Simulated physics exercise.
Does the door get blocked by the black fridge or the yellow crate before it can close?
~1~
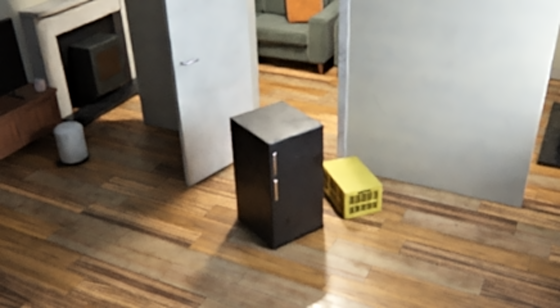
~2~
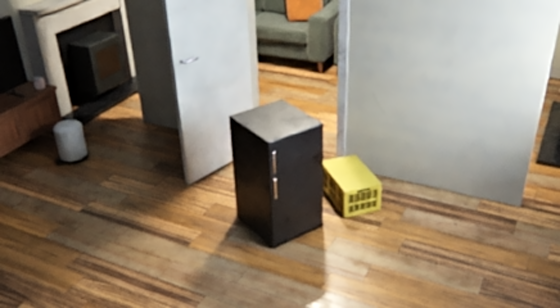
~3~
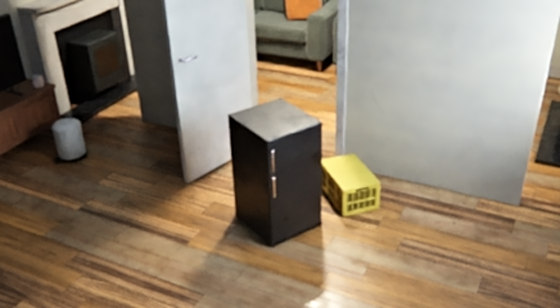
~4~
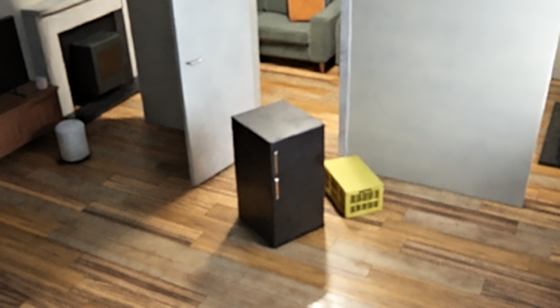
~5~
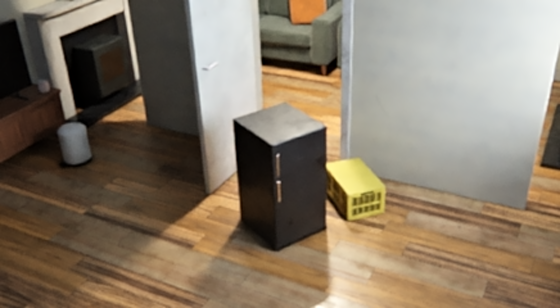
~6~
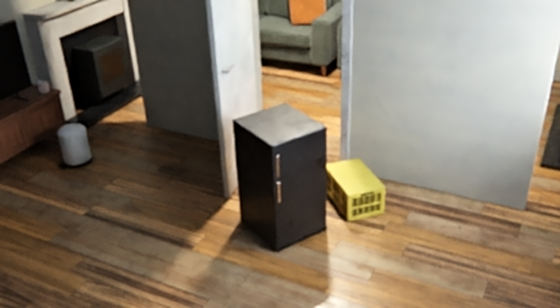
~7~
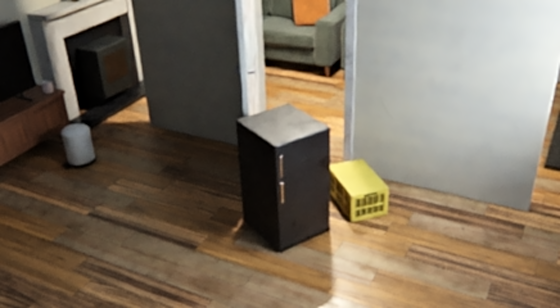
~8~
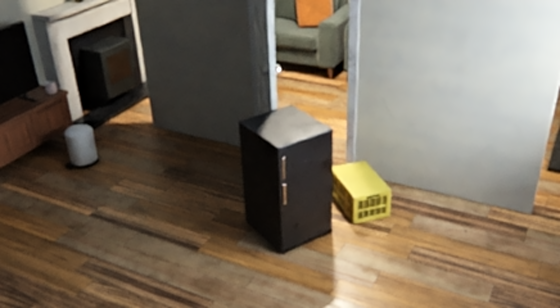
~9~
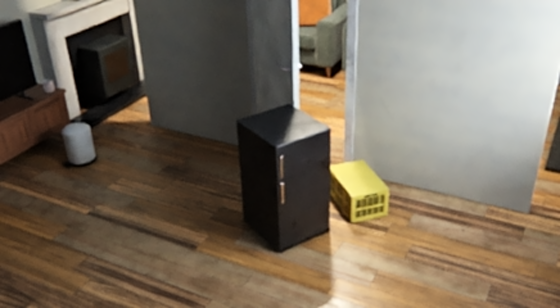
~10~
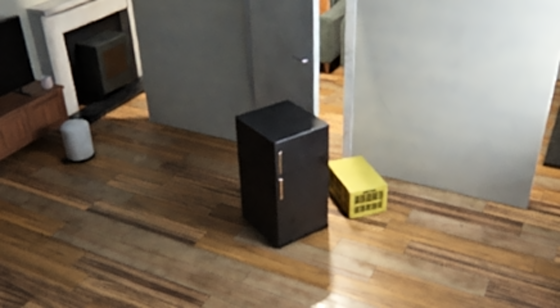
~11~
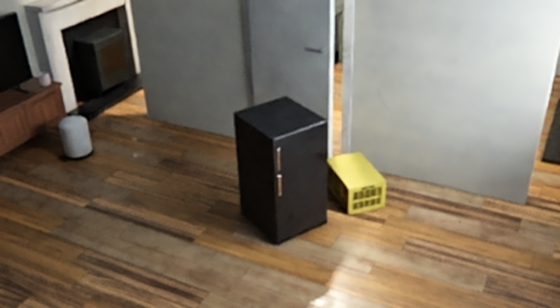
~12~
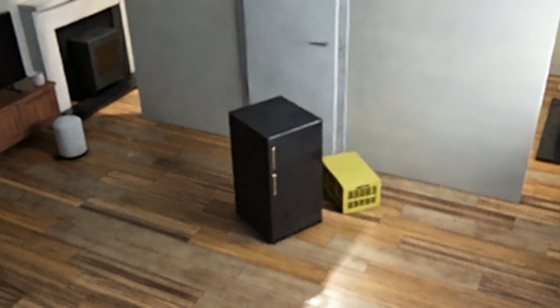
No, the door swings past behind the fridge and the crate and shuts fully, and neither of them moves.
